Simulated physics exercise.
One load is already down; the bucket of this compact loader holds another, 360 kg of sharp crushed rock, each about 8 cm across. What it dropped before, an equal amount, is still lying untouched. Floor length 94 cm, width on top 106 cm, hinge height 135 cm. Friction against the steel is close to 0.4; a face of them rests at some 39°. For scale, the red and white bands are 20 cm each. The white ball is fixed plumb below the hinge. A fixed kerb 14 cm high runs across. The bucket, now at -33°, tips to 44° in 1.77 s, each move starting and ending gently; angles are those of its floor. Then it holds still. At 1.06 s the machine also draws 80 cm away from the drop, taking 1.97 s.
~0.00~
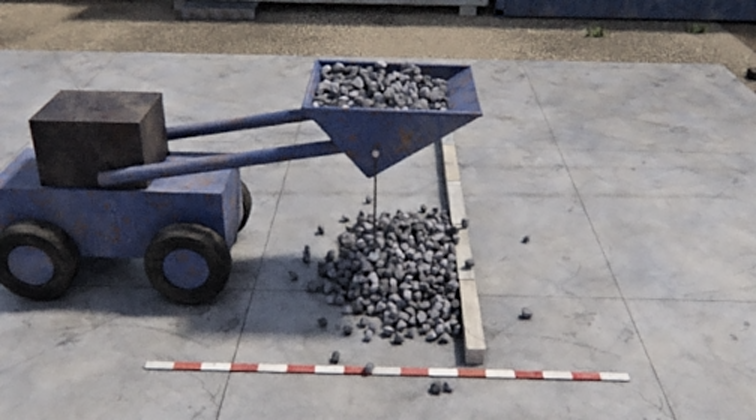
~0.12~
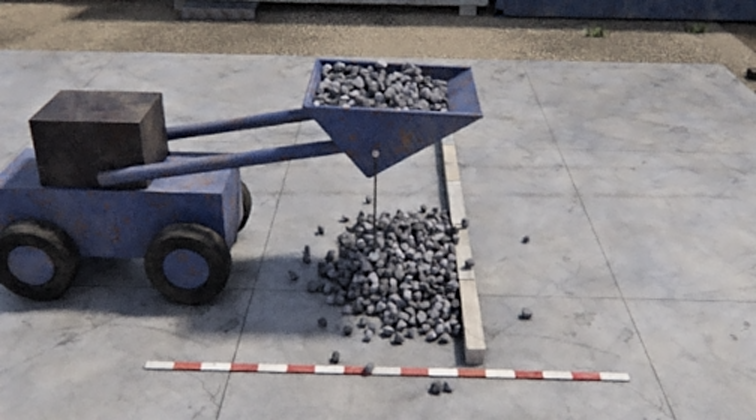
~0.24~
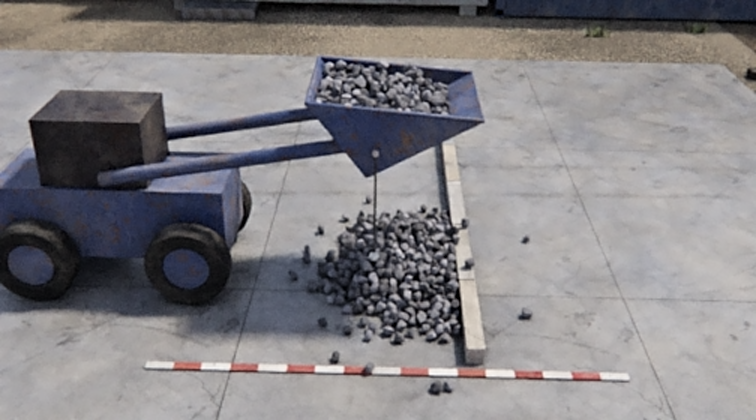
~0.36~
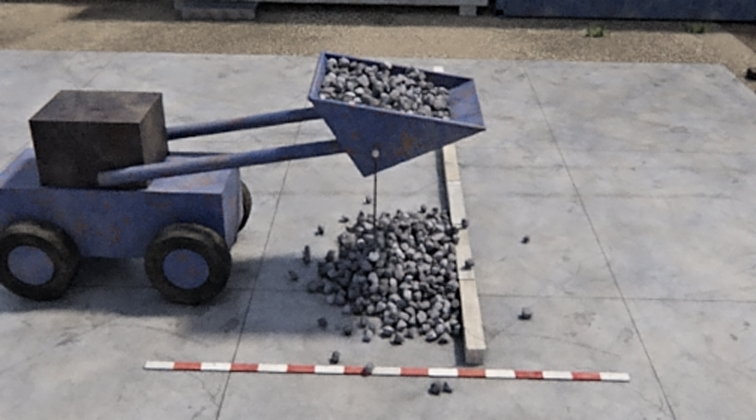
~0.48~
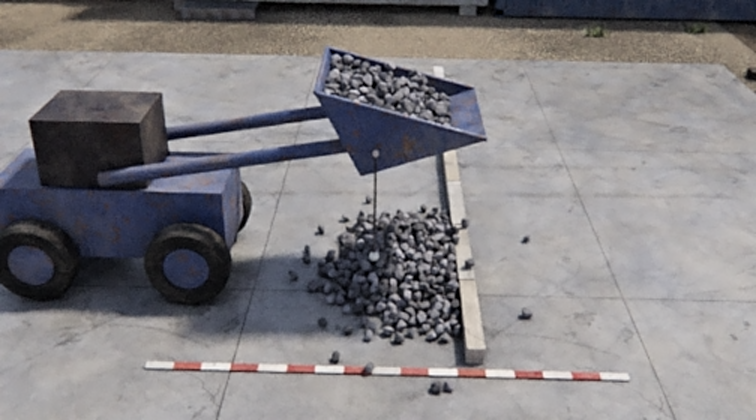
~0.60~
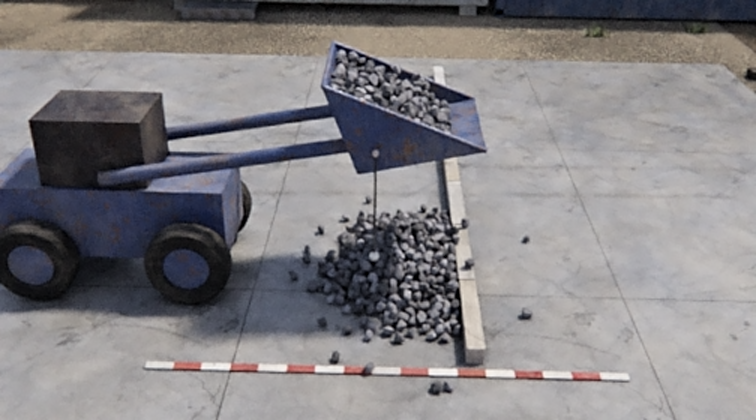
In this clip, a blue wheeled loader holds a bucket of dark gray stones above a similar pile beside a low kerb, and the bucket slowly tilts, its right-hand lip lowering while the stones stay inside and the machine remains in place.
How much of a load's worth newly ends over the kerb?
Some 28 per cent is added.
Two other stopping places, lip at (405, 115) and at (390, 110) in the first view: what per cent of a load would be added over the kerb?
Near 0 per cent from the first place, 0 from the second.
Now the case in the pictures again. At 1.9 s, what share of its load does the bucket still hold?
Roughly 15 per cent is still inside.
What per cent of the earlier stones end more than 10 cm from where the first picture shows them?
Roughly 0 per cent of them.
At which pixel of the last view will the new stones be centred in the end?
Around (445, 253).
After 1.3 s the floor is at 32°; in per cent of one load, 99 in the bucket, 100 on this side of the kerb; the foremost stones are at (477, 263).
After 1.9 s the floor is at 44°; in per cent of one load, 15 in the bucket, 173 on this side of the kerb, 12 over the kerb; the foremost stones are at (520, 271).
After 3.5 s the floor is at 44°; in per cent of one load, 0 in the bucket, 172 on this side of the kerb, 28 over the kerb; the foremost stones are at (600, 273).
After 6.1 s the floor is at 44°; in per cent of one load, 0 in the bucket, 172 on this side of the kerb, 28 over the kerb; the foremost stones are at (600, 273). Net gain over the kerb, 28.
